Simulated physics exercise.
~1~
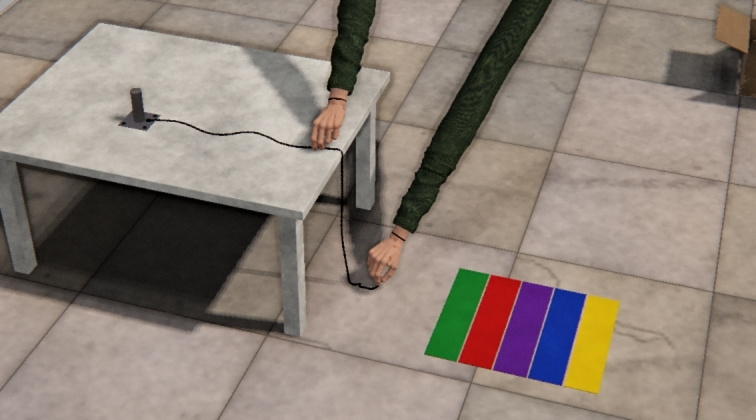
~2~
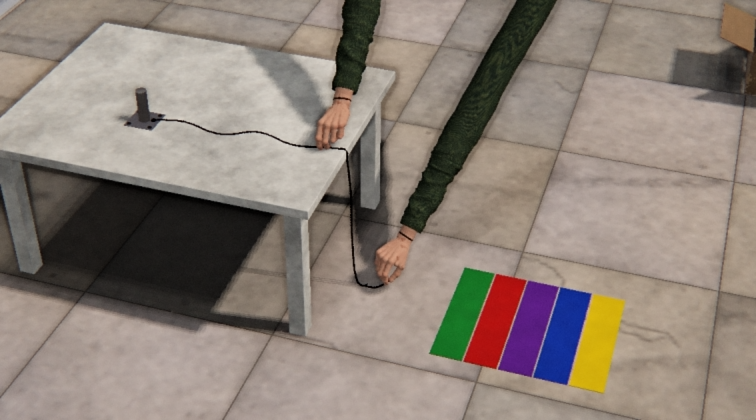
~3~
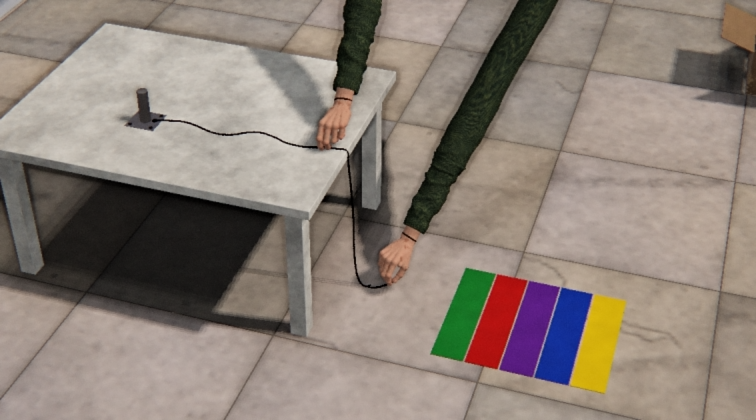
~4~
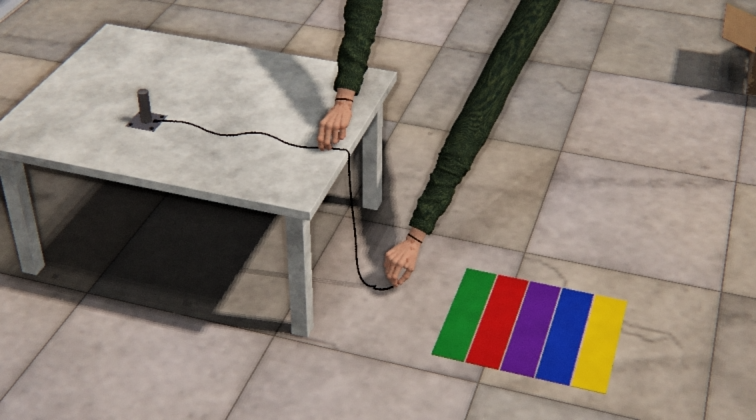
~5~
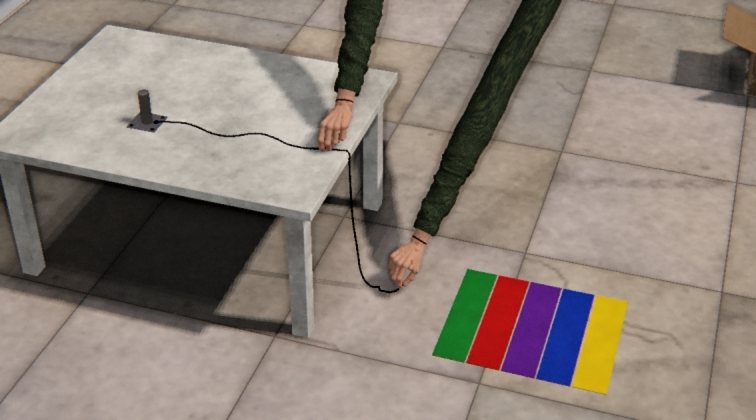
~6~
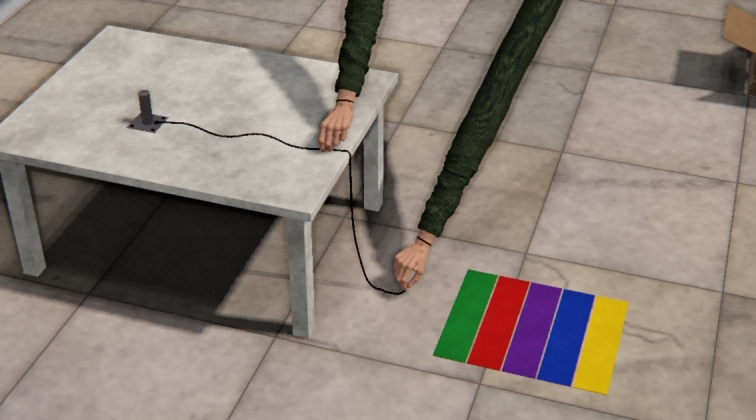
In the video, one hand rests on a dark cord at a table's edge while another holds its hanging end near the floor and moves it slightly right, toward a panel of green, red, purple, blue and yellow stripes.
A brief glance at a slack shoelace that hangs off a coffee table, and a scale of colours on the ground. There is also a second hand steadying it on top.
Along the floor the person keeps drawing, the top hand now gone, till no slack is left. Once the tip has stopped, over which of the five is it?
Over the red strip.
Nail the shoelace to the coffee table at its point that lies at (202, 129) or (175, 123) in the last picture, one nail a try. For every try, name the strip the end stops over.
Red; red.
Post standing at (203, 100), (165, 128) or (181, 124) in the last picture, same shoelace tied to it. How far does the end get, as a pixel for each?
(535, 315), (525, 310) and (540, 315), roughly.
Soon after, end near (439, 293); short of the strips.
Then, end near (476, 301); over green.
At full stretch, end near (499, 306); over red. It halts on the red strip.
